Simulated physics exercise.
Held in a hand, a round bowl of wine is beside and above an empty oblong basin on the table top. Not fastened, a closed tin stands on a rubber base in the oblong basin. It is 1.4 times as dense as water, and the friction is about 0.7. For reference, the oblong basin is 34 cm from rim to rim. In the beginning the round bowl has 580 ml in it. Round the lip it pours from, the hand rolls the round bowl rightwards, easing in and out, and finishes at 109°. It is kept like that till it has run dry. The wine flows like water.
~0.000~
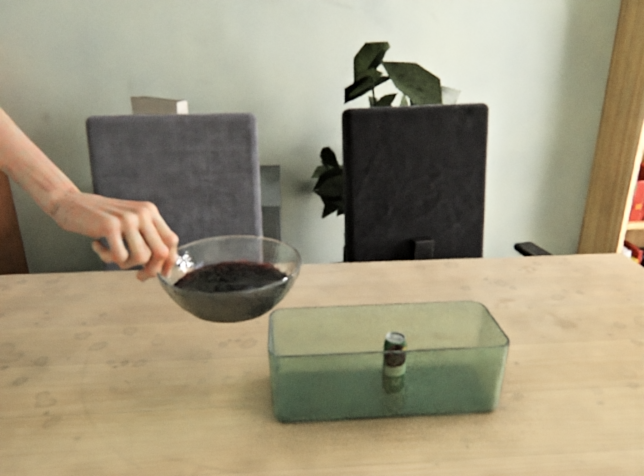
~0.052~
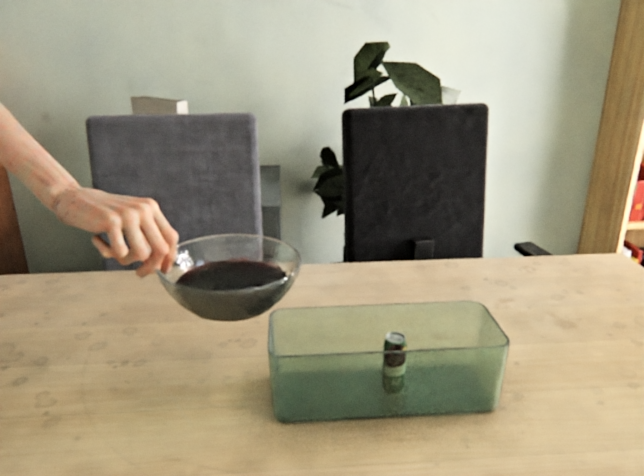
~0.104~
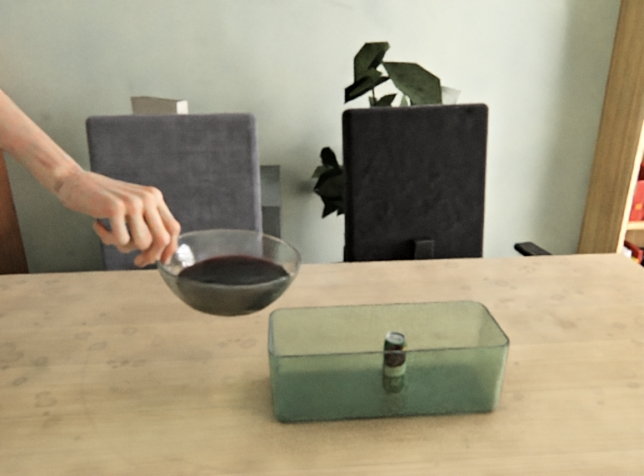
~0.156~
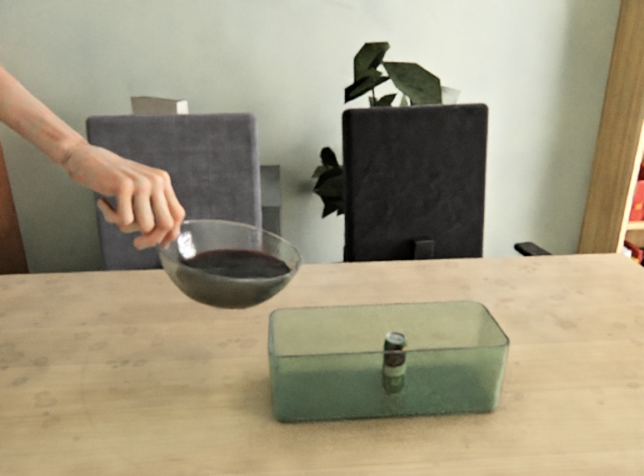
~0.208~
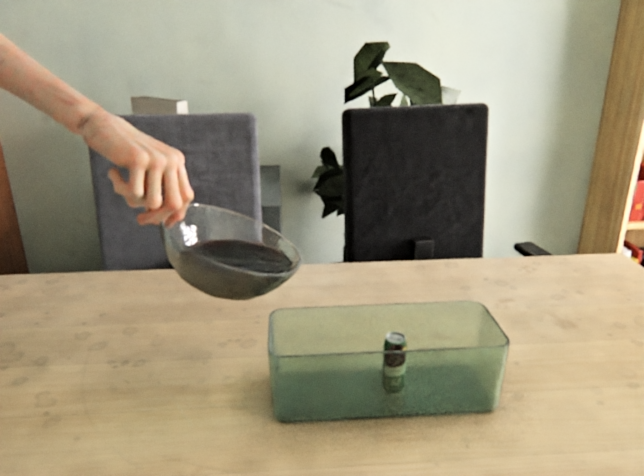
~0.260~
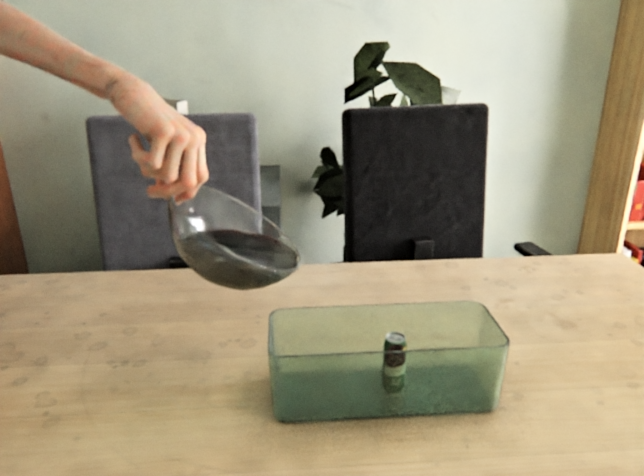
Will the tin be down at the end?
Yes: It is tipped.
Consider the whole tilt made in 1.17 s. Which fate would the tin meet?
It stays steady, then.
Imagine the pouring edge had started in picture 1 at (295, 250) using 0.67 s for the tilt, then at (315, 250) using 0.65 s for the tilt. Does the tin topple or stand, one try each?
Run one: It tumbles. Run two: It does not tip.
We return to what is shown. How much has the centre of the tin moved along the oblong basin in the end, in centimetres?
Shift of tin centre: Approx. 6.5 cm.
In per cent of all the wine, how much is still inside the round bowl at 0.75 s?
Remaining share: Approx. 0 %.
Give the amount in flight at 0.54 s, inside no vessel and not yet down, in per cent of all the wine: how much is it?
Estimate: About 72 % of all of it.
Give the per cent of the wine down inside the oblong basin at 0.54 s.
Roughly 16 per cent.
After 0.54 s the tilt is 96° and 13 per cent is still to pour; the tin stands where it began.
After 0.75 s the tilt is 109° and 0 per cent is still to pour; the tin leans 32°.
After 0.96 s the tilt is 109° and 0 per cent is still to pour; the tin lies on its side.
After 1.20 s the tilt is 109° and 0 per cent is still to pour; the tin lies on its side.
In the end the tin lies on its side.
